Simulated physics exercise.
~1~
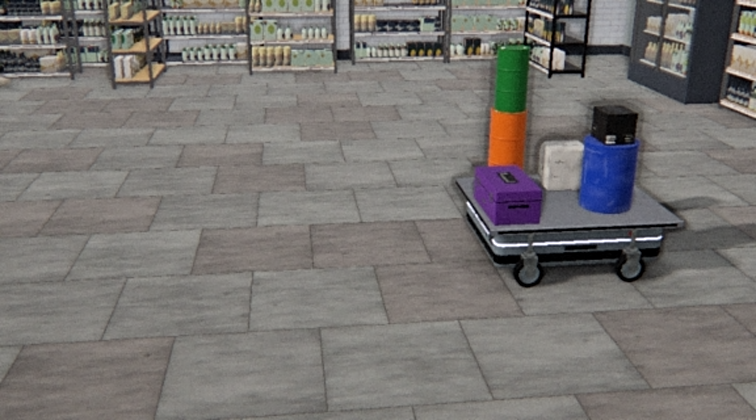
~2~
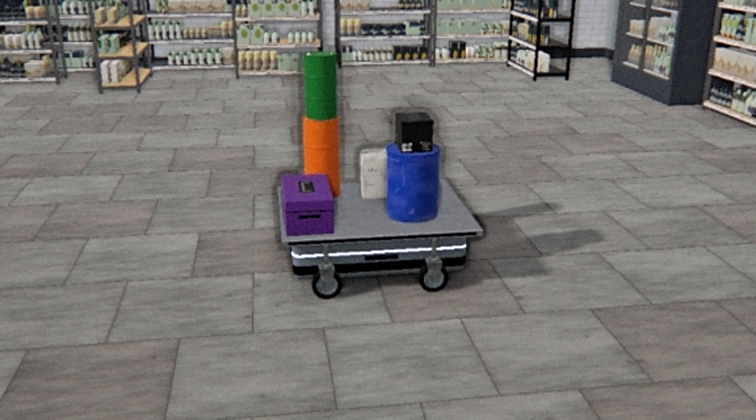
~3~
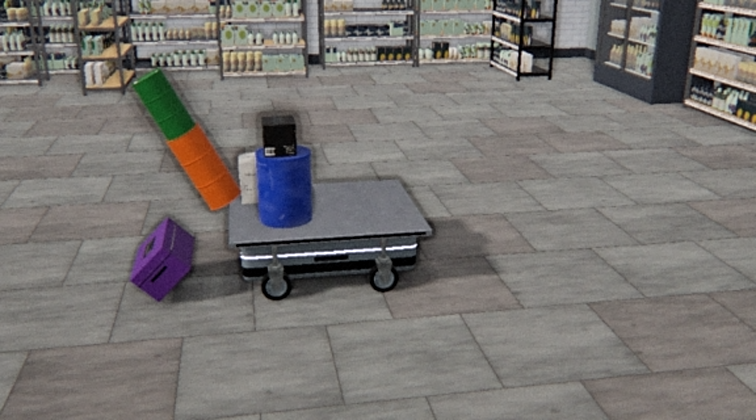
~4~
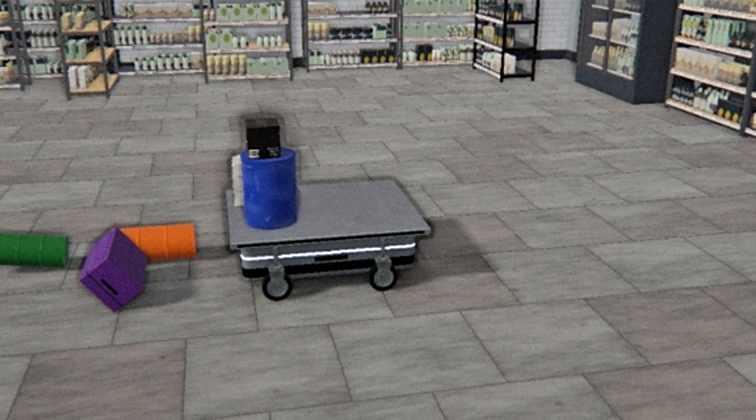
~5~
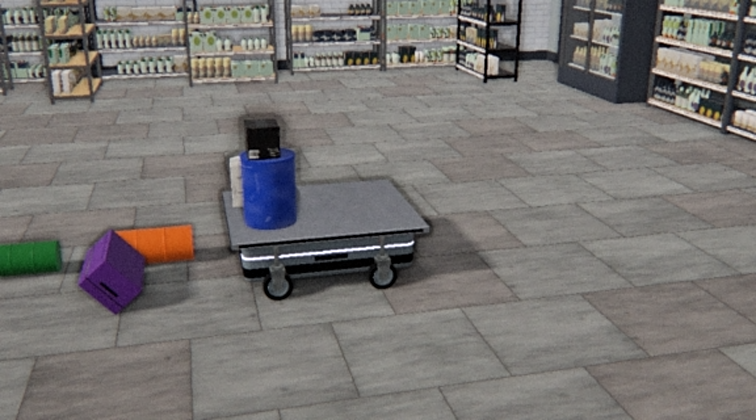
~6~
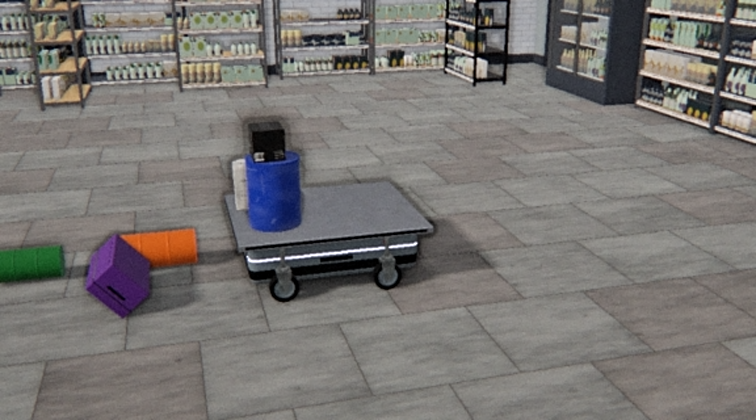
A flat robot cart carrying six items rolled left and stopped, sending the purple toolbox and the stacked green and orange canisters toppling off its left end onto the floor, while the blue pail, the black box and the white parcel stayed aboard.
